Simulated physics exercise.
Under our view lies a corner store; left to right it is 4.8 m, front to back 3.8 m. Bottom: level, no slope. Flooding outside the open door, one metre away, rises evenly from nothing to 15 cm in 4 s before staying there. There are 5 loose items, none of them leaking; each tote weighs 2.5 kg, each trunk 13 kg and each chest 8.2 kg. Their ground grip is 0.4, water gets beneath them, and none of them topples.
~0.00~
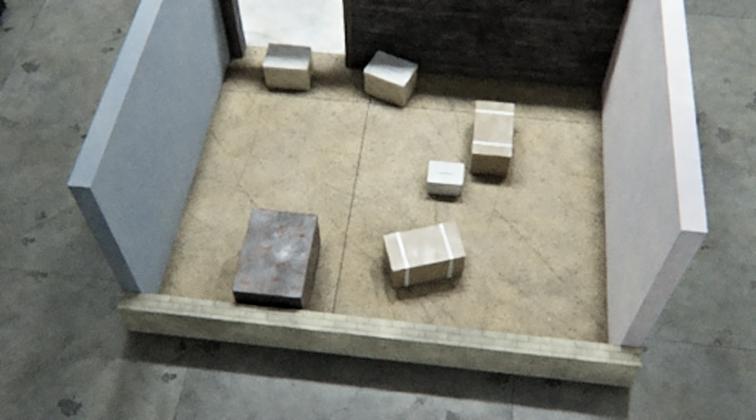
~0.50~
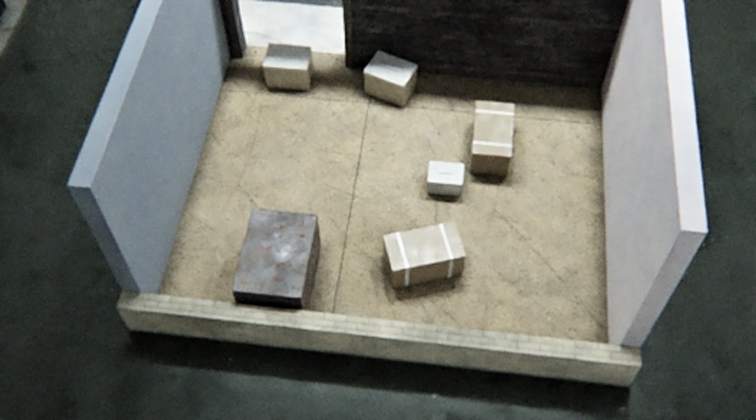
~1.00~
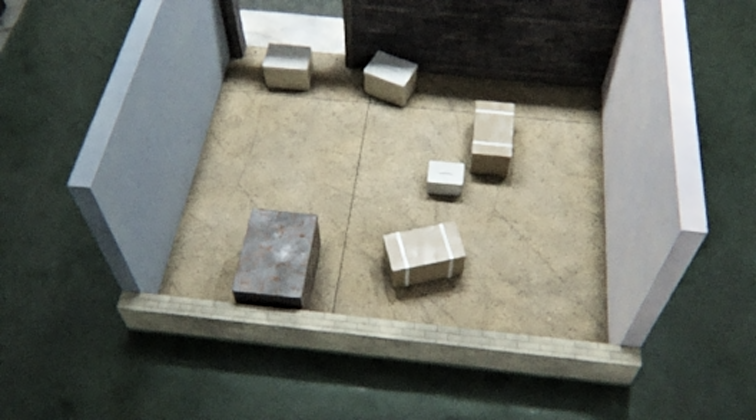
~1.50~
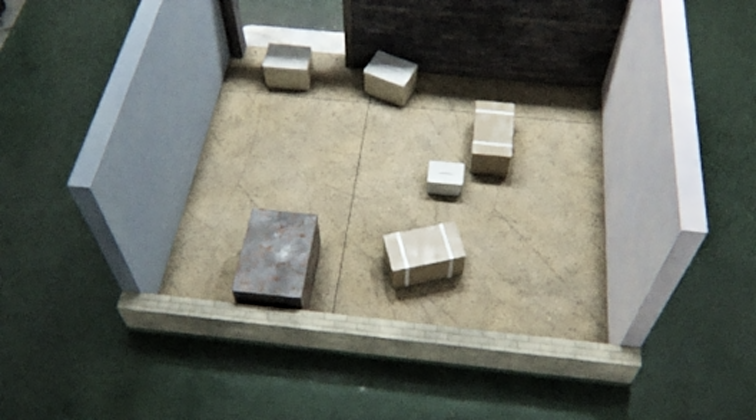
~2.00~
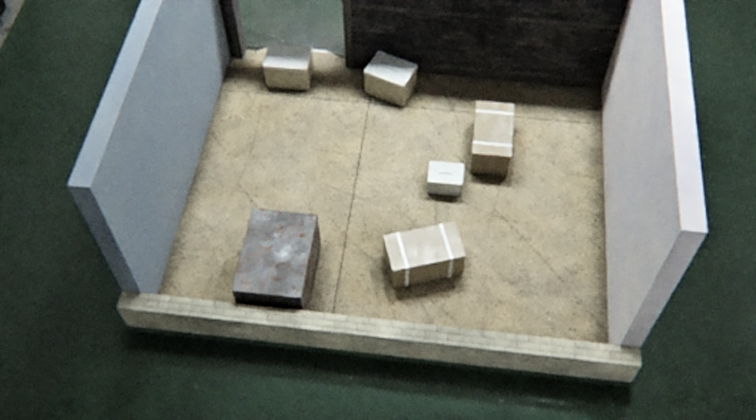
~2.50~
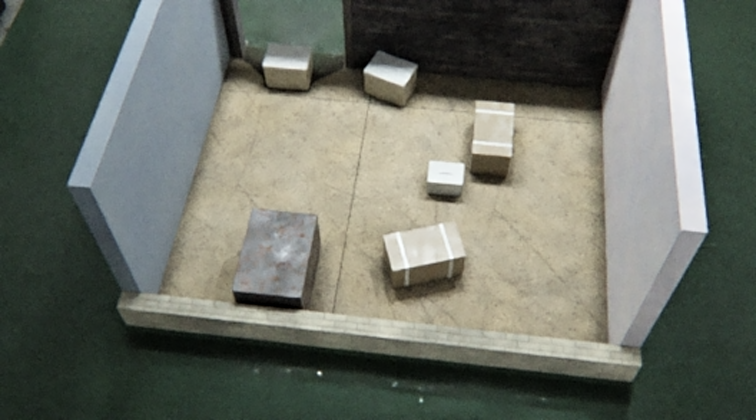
Dark green water surrounds a small open-topped room and reaches its doorway while the boxes stay still.
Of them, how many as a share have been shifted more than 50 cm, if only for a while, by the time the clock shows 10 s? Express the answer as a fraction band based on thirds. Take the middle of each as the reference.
The band is one third to two thirds.
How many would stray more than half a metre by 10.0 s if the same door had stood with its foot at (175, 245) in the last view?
2.
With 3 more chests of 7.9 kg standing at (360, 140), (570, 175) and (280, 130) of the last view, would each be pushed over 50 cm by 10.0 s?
Taking them in order, the first is beyond that distance, the second is within that distance and the third is beyond that distance.
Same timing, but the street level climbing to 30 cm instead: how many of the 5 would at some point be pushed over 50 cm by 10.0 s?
In that case the number is 3.
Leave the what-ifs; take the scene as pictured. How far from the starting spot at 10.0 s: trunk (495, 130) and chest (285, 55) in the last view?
Shifts: 0 cm / 300 cm.
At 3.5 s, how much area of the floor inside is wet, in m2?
I'd put it close to 1.5 m2.
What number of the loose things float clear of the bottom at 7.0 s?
At that time the total is 1.
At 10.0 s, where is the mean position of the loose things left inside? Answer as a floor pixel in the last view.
Mean position: Approximately (420, 198).
After 3.5 s 0 of 5 are over 50 cm from their spots; 0 afloat.
After 4.5 s 1 of 5 are over 50 cm from their spots; 0 afloat.
After 7.0 s 1 of 5 are over 50 cm from their spots; 1 afloat.
After 10.0 s 3 of 5 are over 50 cm from their spots, and 3 have been at some point; 2 afloat.
